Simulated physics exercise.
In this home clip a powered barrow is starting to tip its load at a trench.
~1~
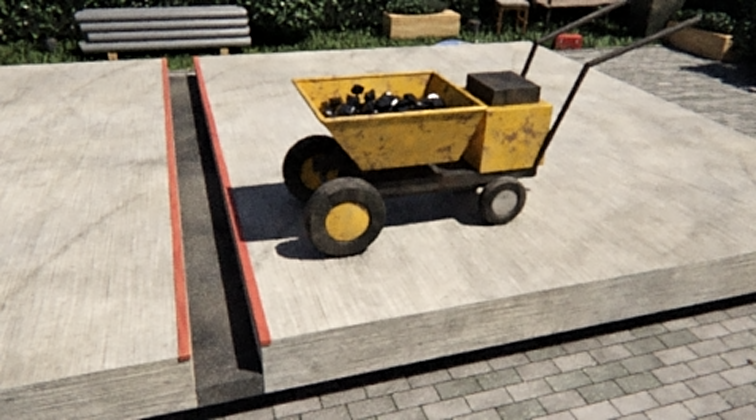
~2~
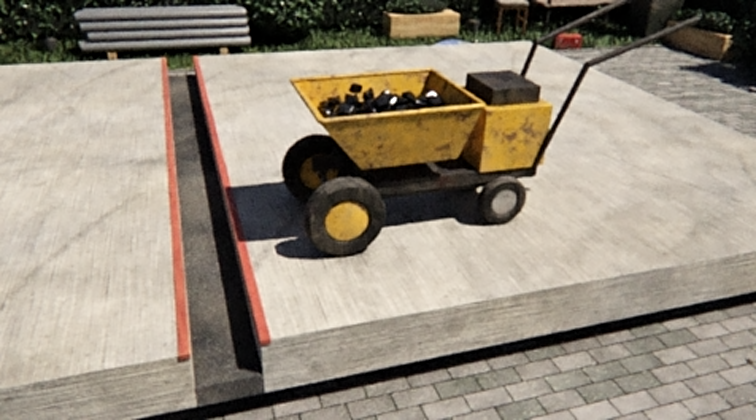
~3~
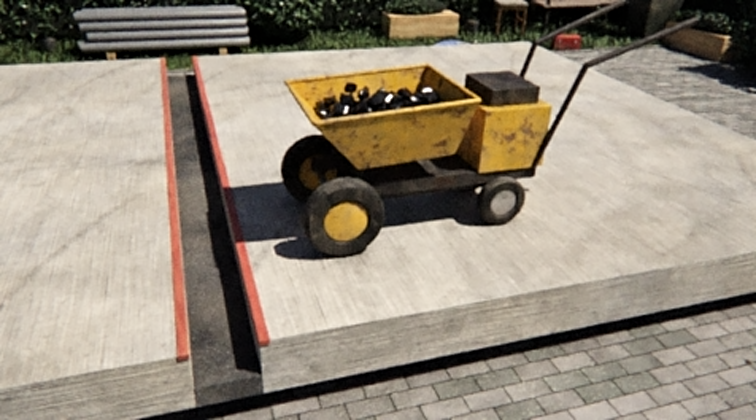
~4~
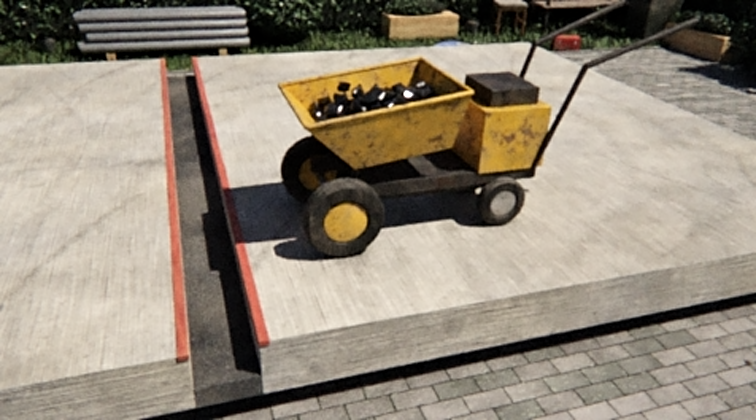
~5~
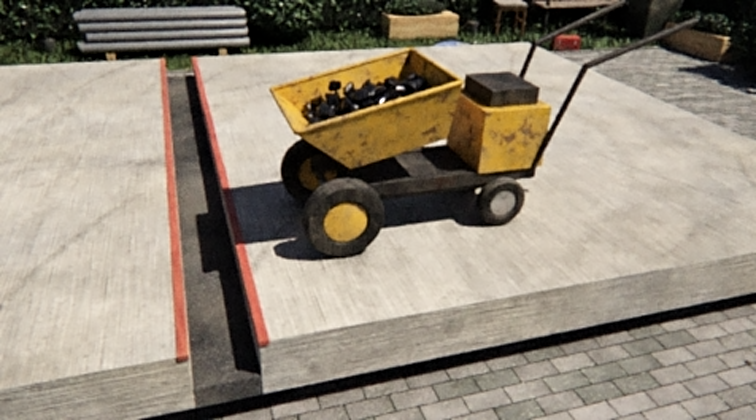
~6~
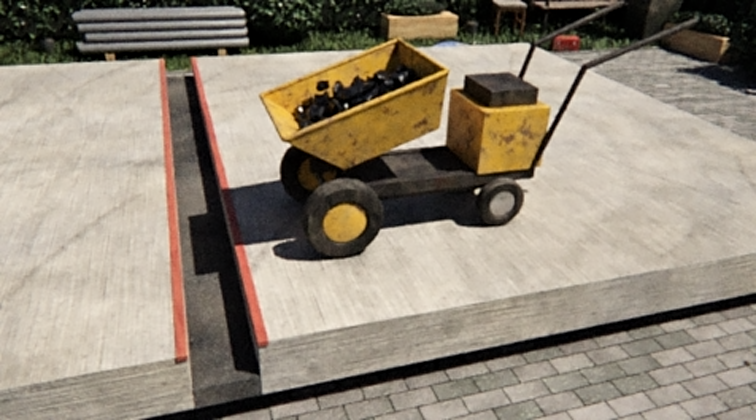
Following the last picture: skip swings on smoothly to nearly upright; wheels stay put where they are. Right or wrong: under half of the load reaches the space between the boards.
Wrong.
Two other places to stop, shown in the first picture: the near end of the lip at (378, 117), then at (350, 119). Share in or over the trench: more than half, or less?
The bulk / the bulk.
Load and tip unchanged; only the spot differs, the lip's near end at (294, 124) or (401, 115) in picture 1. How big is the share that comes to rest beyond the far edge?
In order: 60 % and 0 %.
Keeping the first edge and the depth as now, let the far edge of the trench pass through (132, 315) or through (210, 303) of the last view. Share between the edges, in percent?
About 100 %, then 40 %.
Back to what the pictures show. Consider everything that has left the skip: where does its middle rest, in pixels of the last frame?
Resting centre, last picture - approx. (198, 258).
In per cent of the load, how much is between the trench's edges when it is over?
Result: Near 80 in a hundred.
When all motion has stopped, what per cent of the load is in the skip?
About 0 %.
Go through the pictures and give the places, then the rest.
In the first frame, lip of the skip (322, 122), level; top of the load (386, 112), lumps of coal; first edge of the trench (255, 295); far edge (181, 307), the trench under half as wide as the skip, and about half as deep as wide.
In the second frame, lip of the skip (320, 122), level; top of the load (385, 111).
In the third frame, lip of the skip (314, 124), tipped barely; top of the load (381, 109).
In the fourth frame, lip of the skip (306, 128), tipped a little; top of the load (393, 106).
In the fifth frame, lip of the skip (296, 133), tipped a little; top of the load (402, 94).
In the sixth frame, lip of the skip (284, 140), tipped clearly; top of the load (388, 95); first edge of the trench (252, 296); far edge (178, 308).
Just after the last frame, skip tipped steeply; every one in the skip.
A moment on, skip tipped right over; the larger part in the skip; roughly a quarter in or heaped over the trench; just a few beyond it; just a few falling.
Further on, skip tipped right over; just a few in the skip; the larger part in or heaped over the trench; roughly a quarter beyond it.
When it is over, skip tipped right over; the larger part in or heaped over the trench; roughly a quarter beyond it.
